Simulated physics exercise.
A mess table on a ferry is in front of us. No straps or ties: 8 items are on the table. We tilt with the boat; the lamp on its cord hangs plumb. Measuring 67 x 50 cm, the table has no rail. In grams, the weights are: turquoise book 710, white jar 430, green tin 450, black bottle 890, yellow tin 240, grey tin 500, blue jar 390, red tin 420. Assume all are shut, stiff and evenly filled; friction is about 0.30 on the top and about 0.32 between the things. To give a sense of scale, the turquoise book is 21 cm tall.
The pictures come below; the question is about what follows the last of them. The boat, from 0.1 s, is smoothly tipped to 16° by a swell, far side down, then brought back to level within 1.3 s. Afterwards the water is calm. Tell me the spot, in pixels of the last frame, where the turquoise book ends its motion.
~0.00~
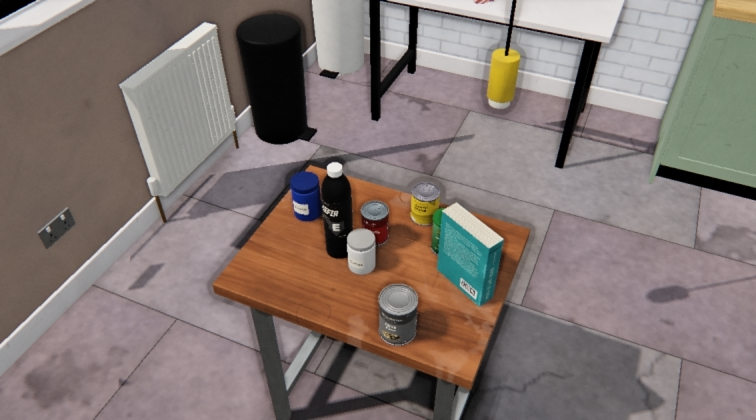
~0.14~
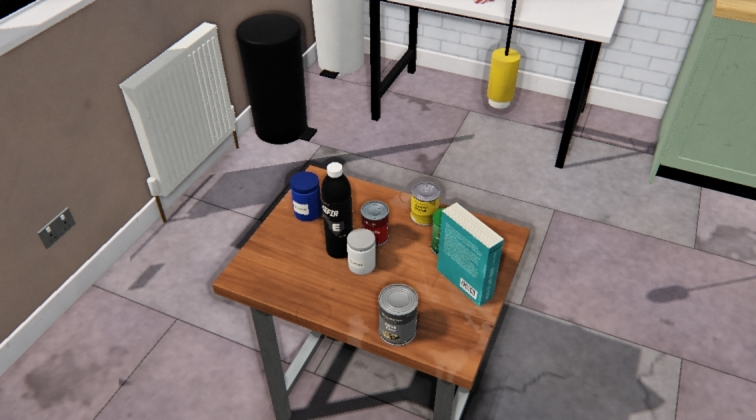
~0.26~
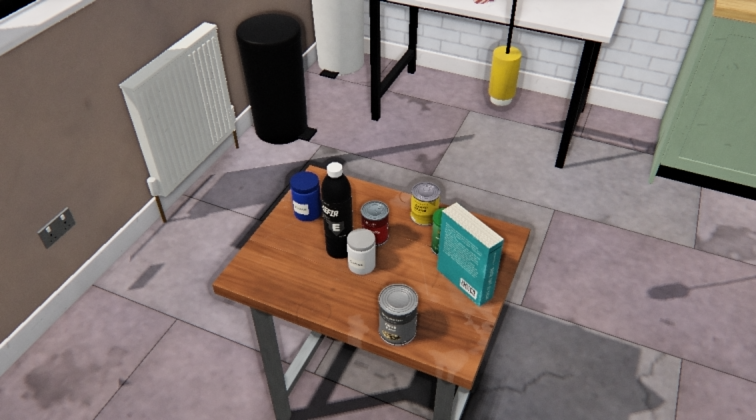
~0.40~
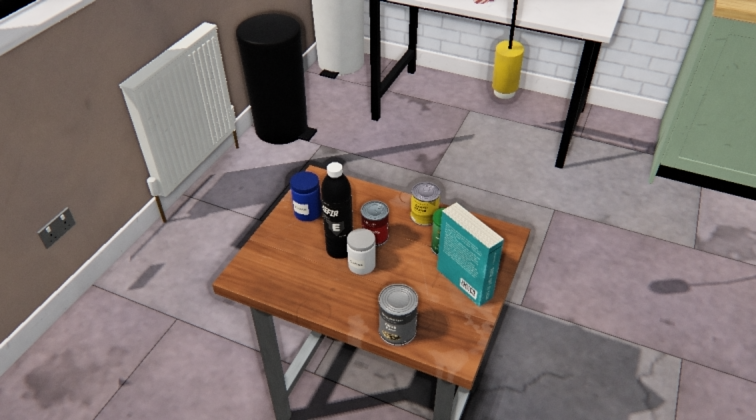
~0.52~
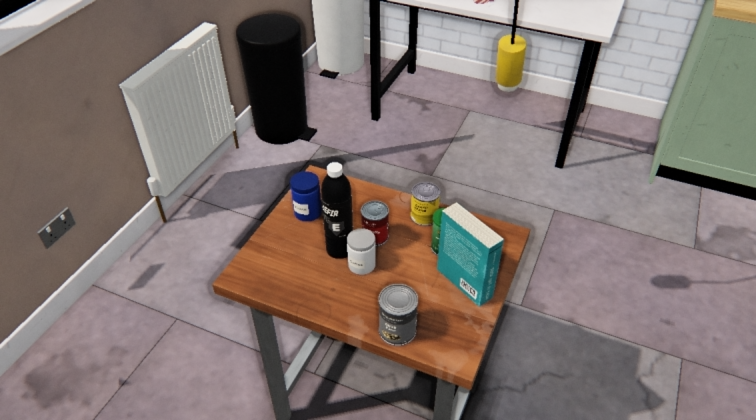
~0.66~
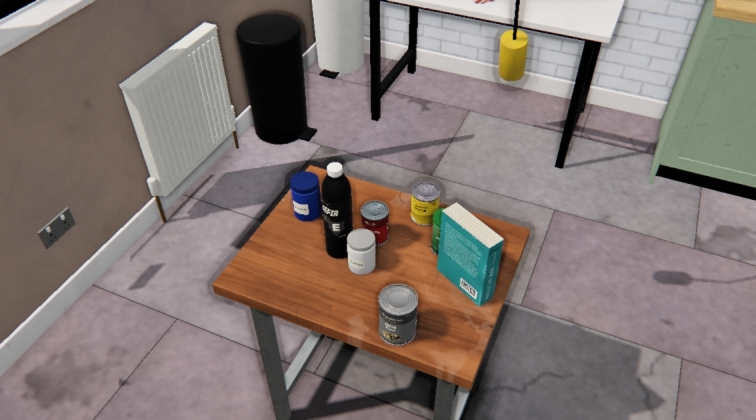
The turquoise book ends its motion close to (504, 251).
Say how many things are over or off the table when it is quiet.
The answer is 1.
Around 1.06 s, boat heeled 9°, far side down; turquoise book tipped 16° against what carries it near (477, 249).
Around 1.26 s, boat heeled 2°, far side down; turquoise book tipped 65° against what carries it near (497, 246).
Around 1.36 s, boat level; turquoise book on its side near (504, 251).
Finally (1.9 s), on their side or leaning hard on the table, turquoise book; the other 7 still in place (within 5 cm). In the last view, turquoise book near (504, 251).
